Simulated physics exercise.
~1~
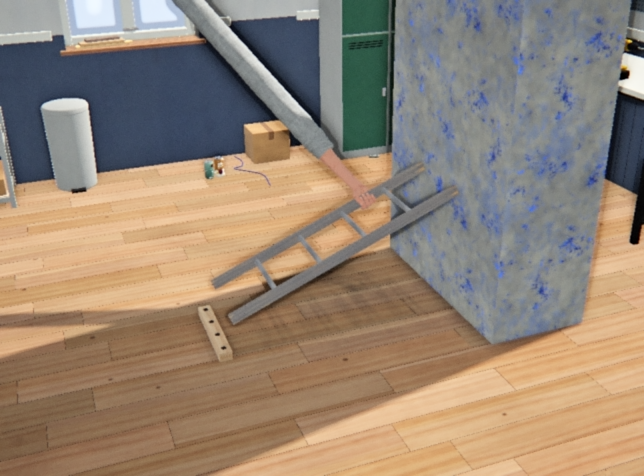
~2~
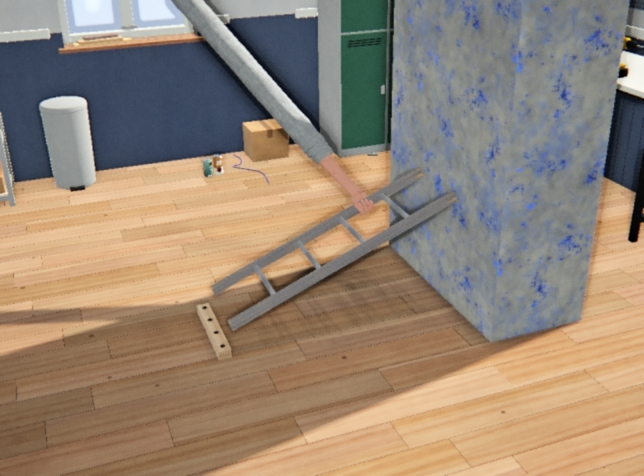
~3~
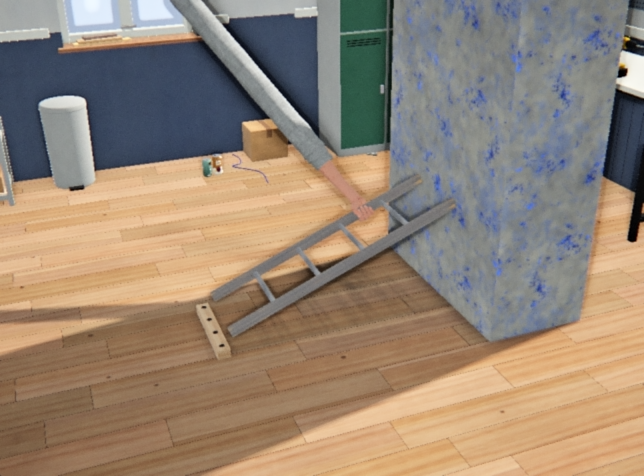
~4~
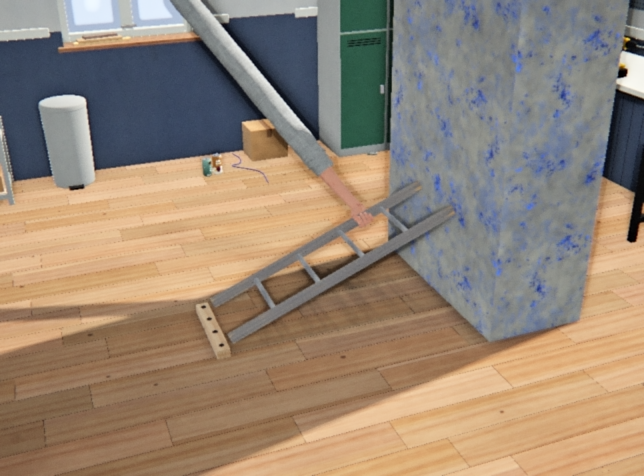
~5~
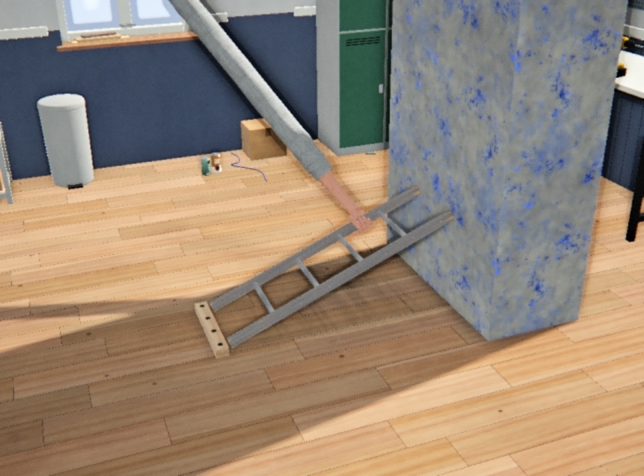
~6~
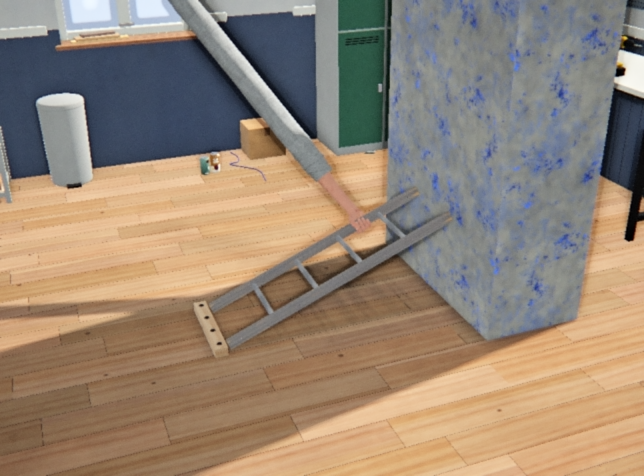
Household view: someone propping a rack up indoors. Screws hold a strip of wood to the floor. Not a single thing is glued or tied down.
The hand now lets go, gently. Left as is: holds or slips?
I expect it will stand firm where it is.
Then, 0.10 s on from there, grey rack moving near (328, 265).
Then, 0.22 s on from there, grey rack at rest near (328, 265).
In the end, the grey rack holds its place, near (328, 265).
